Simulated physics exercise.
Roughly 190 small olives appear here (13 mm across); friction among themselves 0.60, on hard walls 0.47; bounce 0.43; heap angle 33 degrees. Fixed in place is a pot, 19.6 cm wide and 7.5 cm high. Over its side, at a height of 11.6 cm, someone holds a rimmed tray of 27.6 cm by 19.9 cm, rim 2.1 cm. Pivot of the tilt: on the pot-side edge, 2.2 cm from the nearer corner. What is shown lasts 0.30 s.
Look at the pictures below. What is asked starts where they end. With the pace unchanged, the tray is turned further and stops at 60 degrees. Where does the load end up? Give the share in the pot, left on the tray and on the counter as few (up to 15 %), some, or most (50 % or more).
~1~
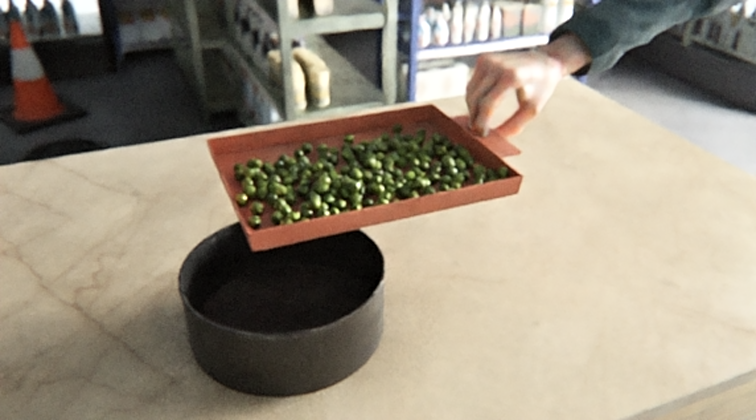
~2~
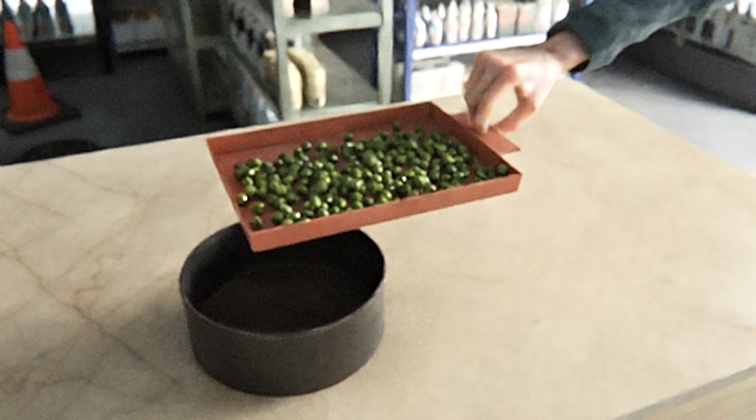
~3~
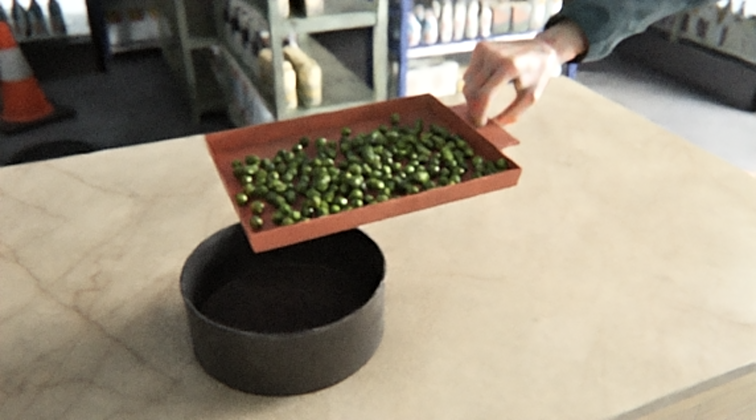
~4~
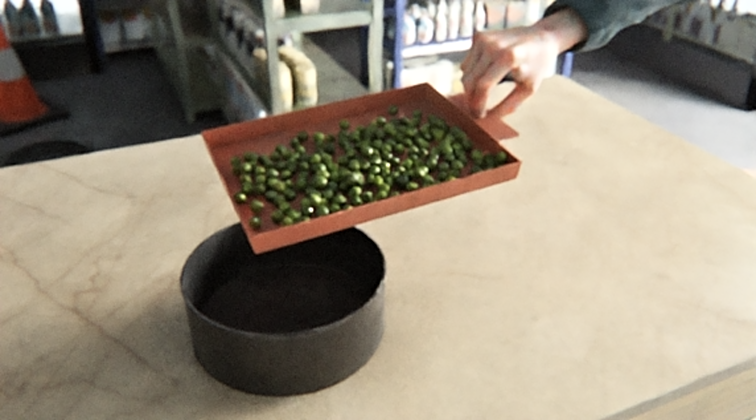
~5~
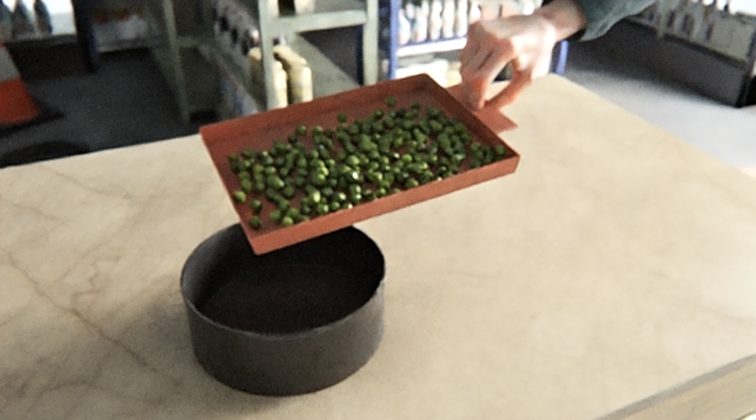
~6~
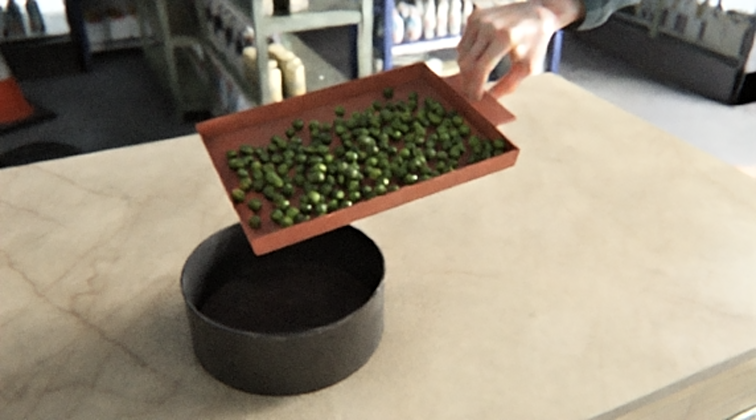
Pot: Few; tray: Most; counter: Few.
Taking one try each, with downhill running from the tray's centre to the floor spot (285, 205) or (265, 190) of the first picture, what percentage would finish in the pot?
Near 0 and 0 percent, in that order.
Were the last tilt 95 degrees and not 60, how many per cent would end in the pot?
It would be near 60 per cent.
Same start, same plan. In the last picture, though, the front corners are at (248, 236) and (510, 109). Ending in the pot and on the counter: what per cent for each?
That works out as pot 0 and counter 0.
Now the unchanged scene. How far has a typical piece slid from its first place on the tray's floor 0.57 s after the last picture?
It has moved some 3 cm from its start.
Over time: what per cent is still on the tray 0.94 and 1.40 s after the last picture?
In turn: 100, 100.
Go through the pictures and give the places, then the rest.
In the first picture, tray tilt 0 degrees, front corners at (251, 231) and (520, 175); middle of the pieces at (366, 177); pot at (283, 266).
In the second picture, tray tilt 1 degrees, front corners at (252, 232) and (519, 173); middle of the pieces at (366, 176).
In the third picture, tray tilt 3 degrees, front corners at (253, 233) and (519, 167); middle of the pieces at (365, 172).
In the fourth picture, tray tilt 5 degrees, front corners at (253, 235) and (518, 161), lowest corner left front; middle of the pieces at (364, 167).
In the fifth picture, tray tilt 8 degrees, front corners at (253, 237) and (517, 155), lowest corner left front; middle of the pieces at (363, 162).
In the sixth picture, tray tilt 10 degrees, front corners at (253, 238) and (516, 148), lowest corner left front; middle of the pieces at (361, 158); pot at (285, 266).
Then, 0.57 s after the last picture, tilt 34 degrees; the tray holds 100 %, the pot 0 %.
Then, 0.94 s after the last picture, tilt 49 degrees; the tray holds 100 %, the pot 0 %.
Then, 1.40 s after the last picture, tilt 60 degrees; the tray holds 100 %, the pot 0 %.
In the end, pot 0 %, tray 100 %, counter 0 %.
